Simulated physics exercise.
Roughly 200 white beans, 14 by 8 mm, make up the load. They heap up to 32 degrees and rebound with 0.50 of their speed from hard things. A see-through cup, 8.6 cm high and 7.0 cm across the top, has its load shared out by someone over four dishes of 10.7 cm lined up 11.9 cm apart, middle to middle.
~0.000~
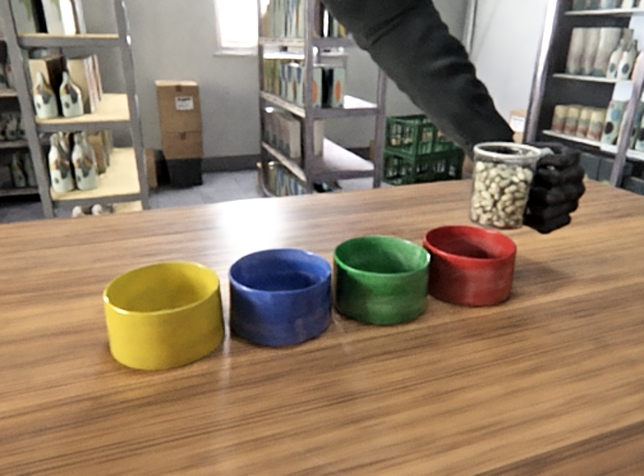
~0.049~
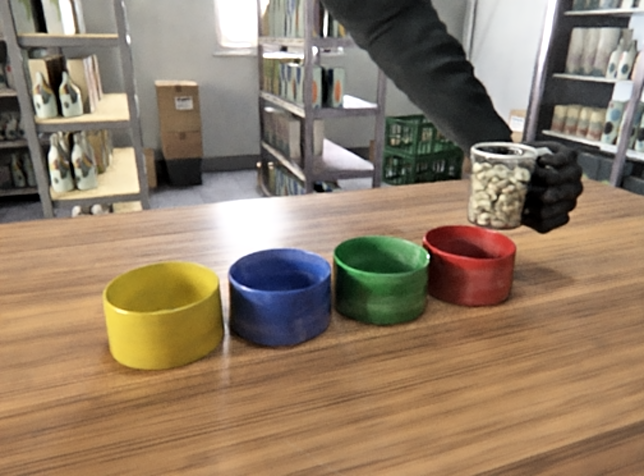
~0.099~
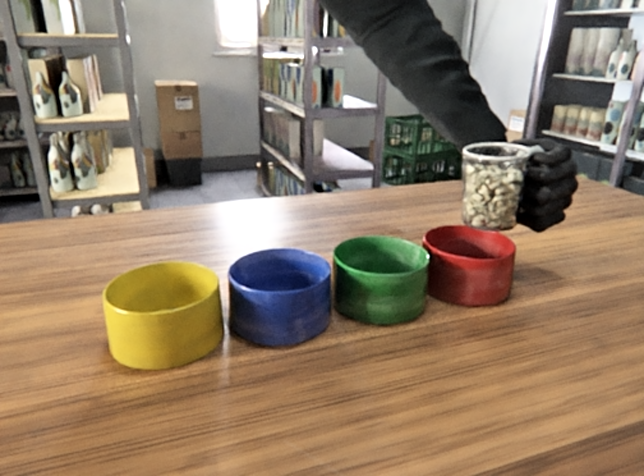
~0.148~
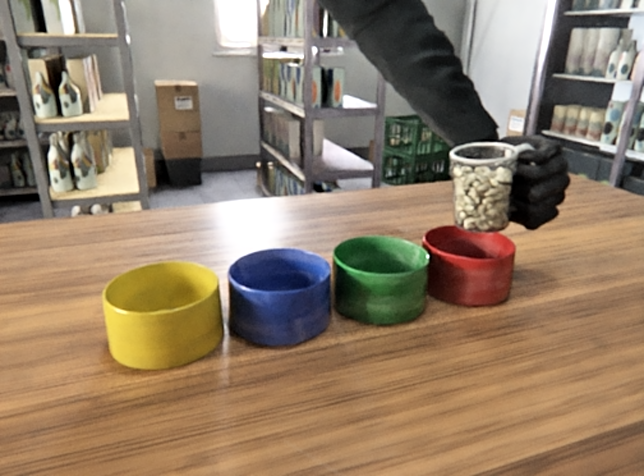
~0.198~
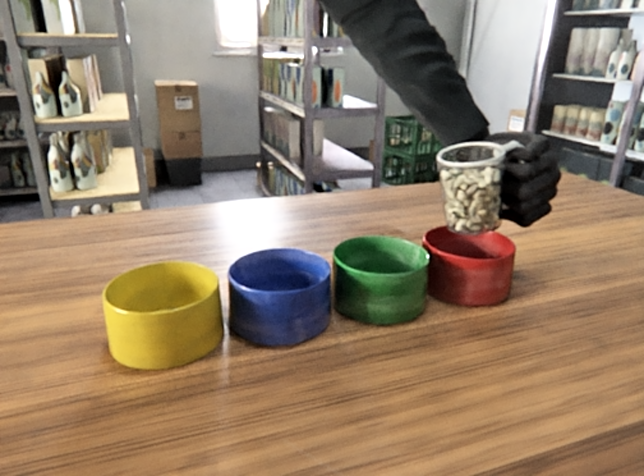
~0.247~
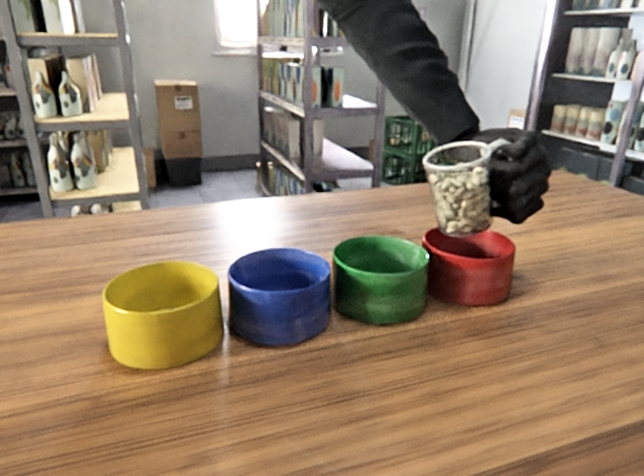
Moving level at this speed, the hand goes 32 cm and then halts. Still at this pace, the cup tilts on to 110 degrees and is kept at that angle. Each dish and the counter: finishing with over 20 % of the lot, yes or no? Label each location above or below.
Labels - red dish: Below, blue dish: Below, green dish: Below, yellow dish: Above, counter: Below.
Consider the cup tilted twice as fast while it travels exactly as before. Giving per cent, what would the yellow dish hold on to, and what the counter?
Then the yellow dish would get 40 and the counter 10.
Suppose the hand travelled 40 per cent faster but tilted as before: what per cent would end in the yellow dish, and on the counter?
Shares: Yellow 100, counter 0.
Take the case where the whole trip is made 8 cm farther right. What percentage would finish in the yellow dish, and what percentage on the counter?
The yellow dish would get 0 and the counter 0.
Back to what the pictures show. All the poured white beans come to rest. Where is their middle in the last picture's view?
My guess is close to (174, 318).
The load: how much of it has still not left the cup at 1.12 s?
Near 100 per cent of the load.
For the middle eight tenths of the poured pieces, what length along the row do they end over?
I'd put it near 6 cm.
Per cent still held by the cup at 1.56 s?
Around 40 in a hundred.
After 0.77 s, tilt 60 degrees; cup holds 100 %.
Then, at 1.12 s, tilt 90 degrees; cup holds 100 %.
After 1.56 s, tilt 110 degrees; cup holds 40 %, yellow 60 %.
By 2.6 s all is still; red 0 %, blue 0 %, green 0 %, yellow 100 %, counter 0 %.
